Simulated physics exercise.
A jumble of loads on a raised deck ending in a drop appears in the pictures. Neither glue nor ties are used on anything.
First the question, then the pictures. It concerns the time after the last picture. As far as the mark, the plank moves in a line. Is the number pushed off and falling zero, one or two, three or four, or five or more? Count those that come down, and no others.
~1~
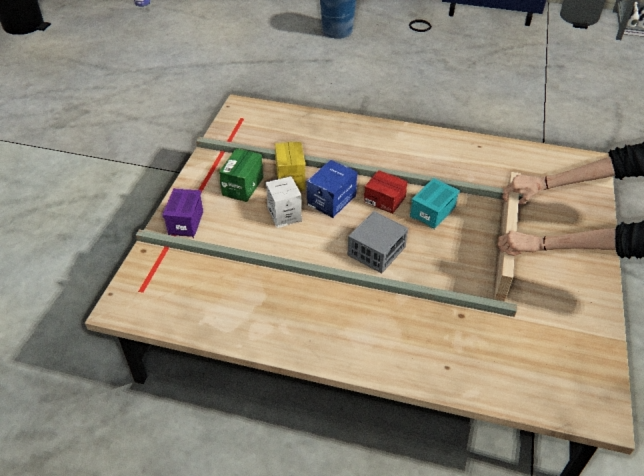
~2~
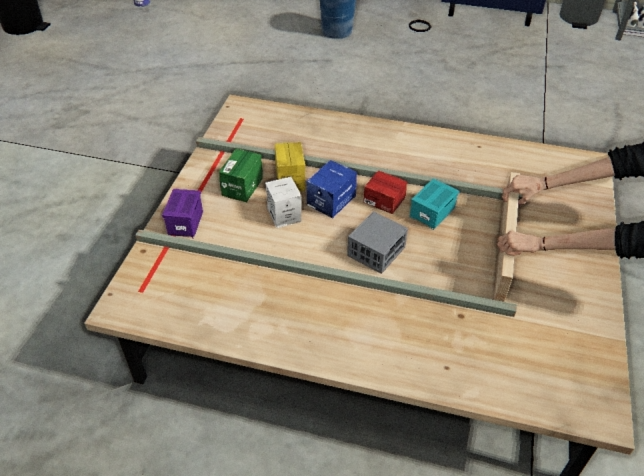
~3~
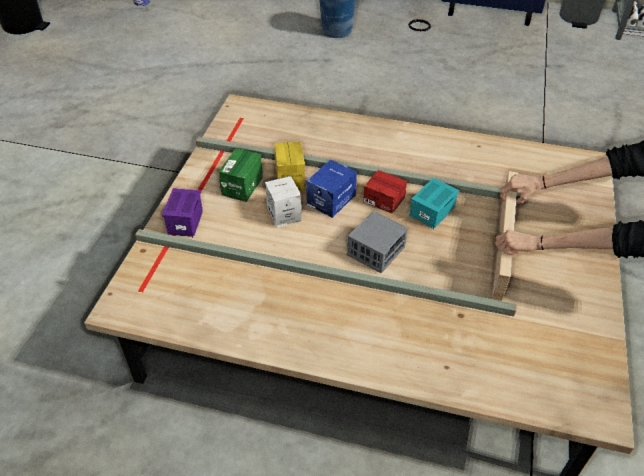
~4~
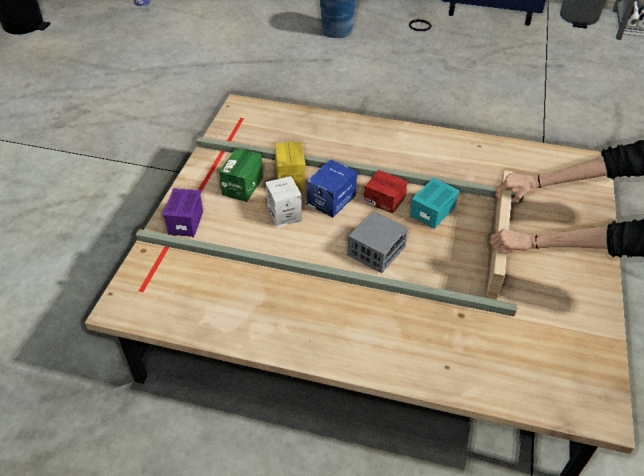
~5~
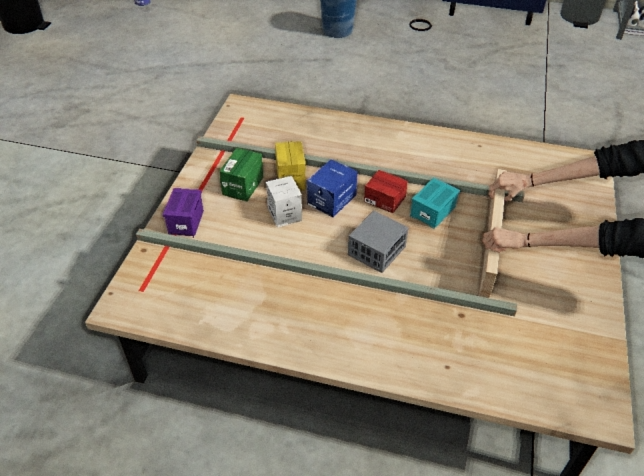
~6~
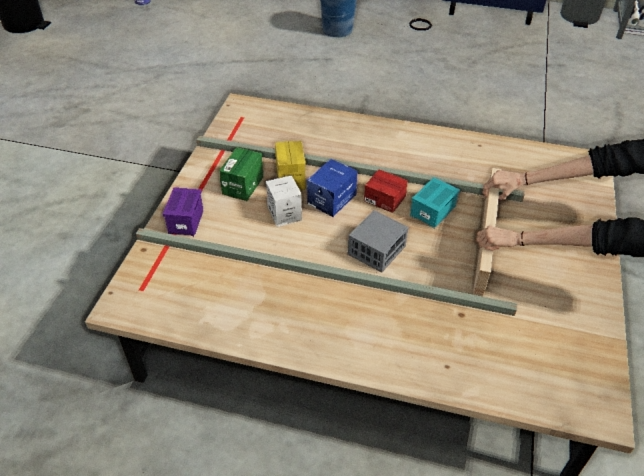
It is five or more.
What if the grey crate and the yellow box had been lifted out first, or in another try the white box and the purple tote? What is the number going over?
In order, the numbers are 3 and 4.
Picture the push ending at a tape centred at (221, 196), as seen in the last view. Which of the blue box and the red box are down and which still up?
The blue box comes off and the red box keeps its place.
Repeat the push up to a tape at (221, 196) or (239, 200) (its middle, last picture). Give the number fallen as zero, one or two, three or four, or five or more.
3 or 4; either three or four.
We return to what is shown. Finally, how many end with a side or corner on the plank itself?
It touches 2.
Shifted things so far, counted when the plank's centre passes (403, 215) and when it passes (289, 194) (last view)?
That makes 4 at the first spot and 7 at the second.
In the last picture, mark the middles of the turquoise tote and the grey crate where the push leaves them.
Final positions: Near (194, 164); near (164, 205).
A little later, none off yet; purple tote at rest near (184, 212); green parcel at rest near (242, 174); yellow box at rest near (290, 166).
Next, none off yet; purple tote at rest near (184, 212); green parcel shifted about its own width near (206, 171); yellow box shifted well along near (232, 153).
Later still, one off so far; purple tote shifted about its own width near (156, 209); green parcel dropping near (147, 210); yellow box shifted well along near (192, 145).
When it is over, the number that fall off is five or more; down, red box, blue box, white box, yellow box, green parcel and purple tote.
